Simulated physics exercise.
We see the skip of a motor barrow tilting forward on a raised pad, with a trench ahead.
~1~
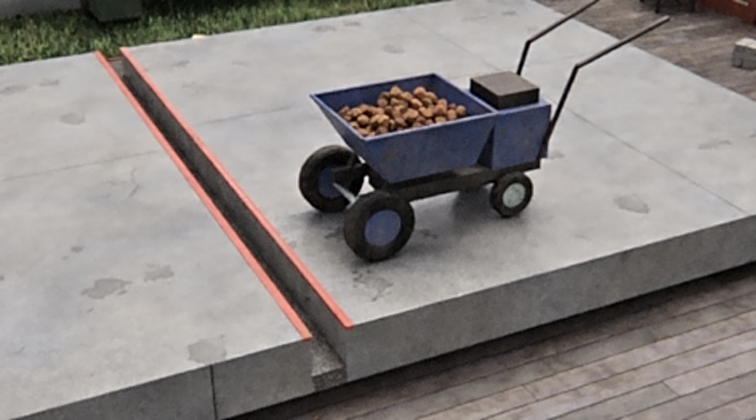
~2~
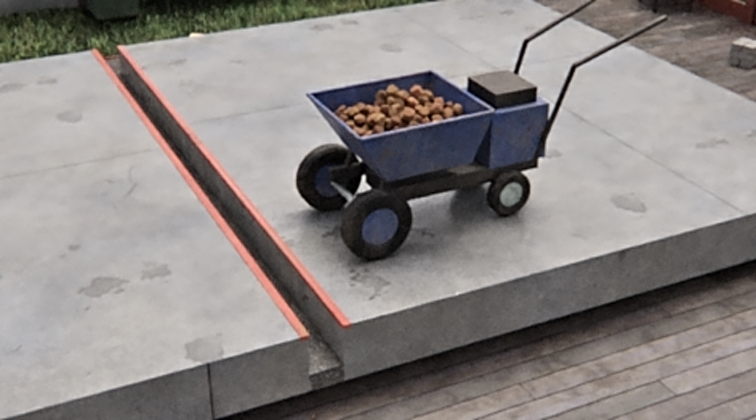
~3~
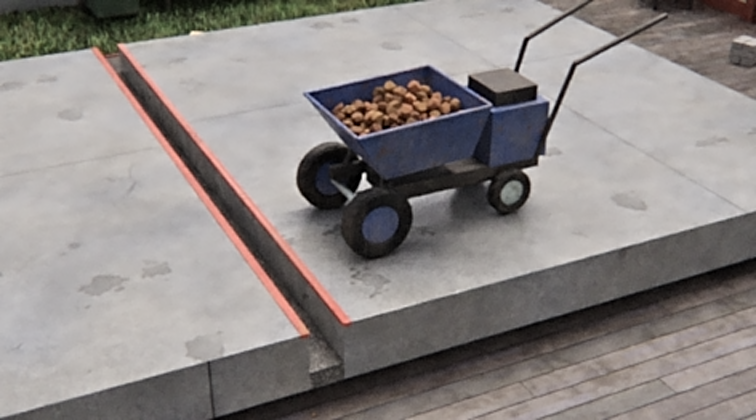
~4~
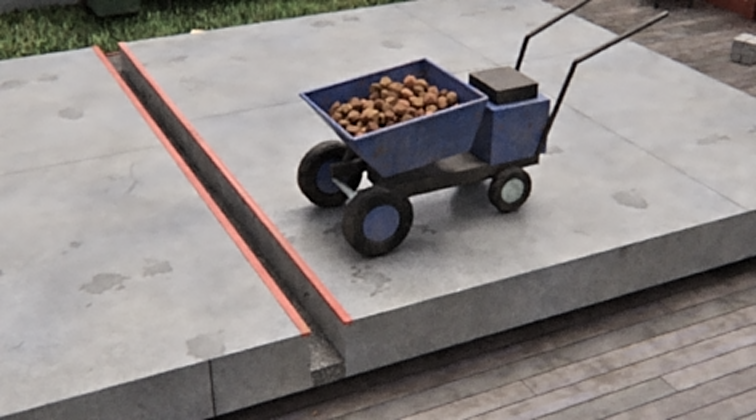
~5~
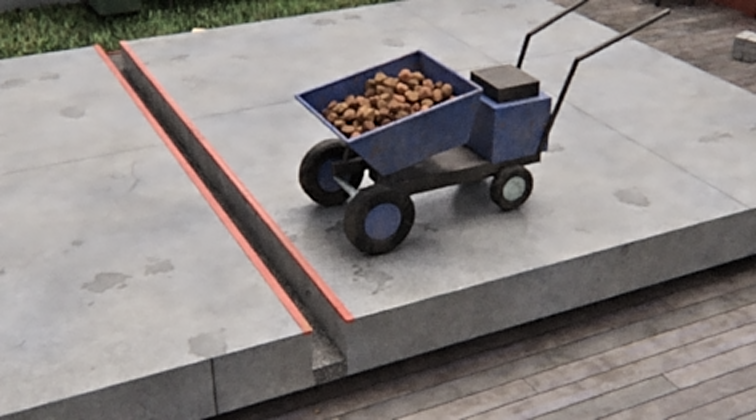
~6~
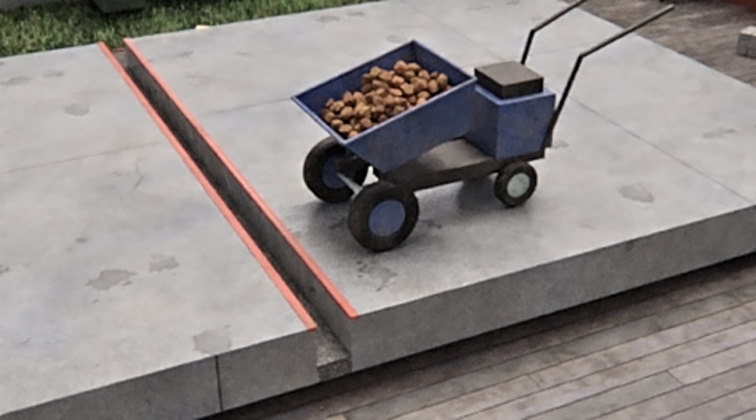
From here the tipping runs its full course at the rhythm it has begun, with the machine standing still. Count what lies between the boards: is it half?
The trench takes under half.
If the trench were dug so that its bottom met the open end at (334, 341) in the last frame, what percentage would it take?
Near 30 %.
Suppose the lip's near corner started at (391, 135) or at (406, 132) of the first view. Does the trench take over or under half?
One: Most of it. Two: Above a half.
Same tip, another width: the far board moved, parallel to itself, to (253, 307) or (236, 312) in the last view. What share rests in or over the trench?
First some 90, then 100 per cent.
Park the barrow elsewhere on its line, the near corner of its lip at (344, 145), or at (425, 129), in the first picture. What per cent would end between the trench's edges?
In turn 10 and 50 in a hundred.
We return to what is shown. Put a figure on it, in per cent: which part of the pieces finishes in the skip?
Roughly 0 in a hundred.
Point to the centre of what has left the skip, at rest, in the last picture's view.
Close to (234, 247).
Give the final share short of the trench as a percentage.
Some 0 per cent.
Shortly afterwards, skip tipped steeply; the whole lot in the skip.
Next, skip tipped right over; the bulk in the skip; only a few in or heaped over the trench; a little beyond it; only a few falling.
Some moments later, skip tipped right over; a little in the skip; near a quarter in or heaped over the trench; near two thirds beyond it.
In the end, skip tipped right over; near a third in or heaped over the trench; near two thirds beyond it.
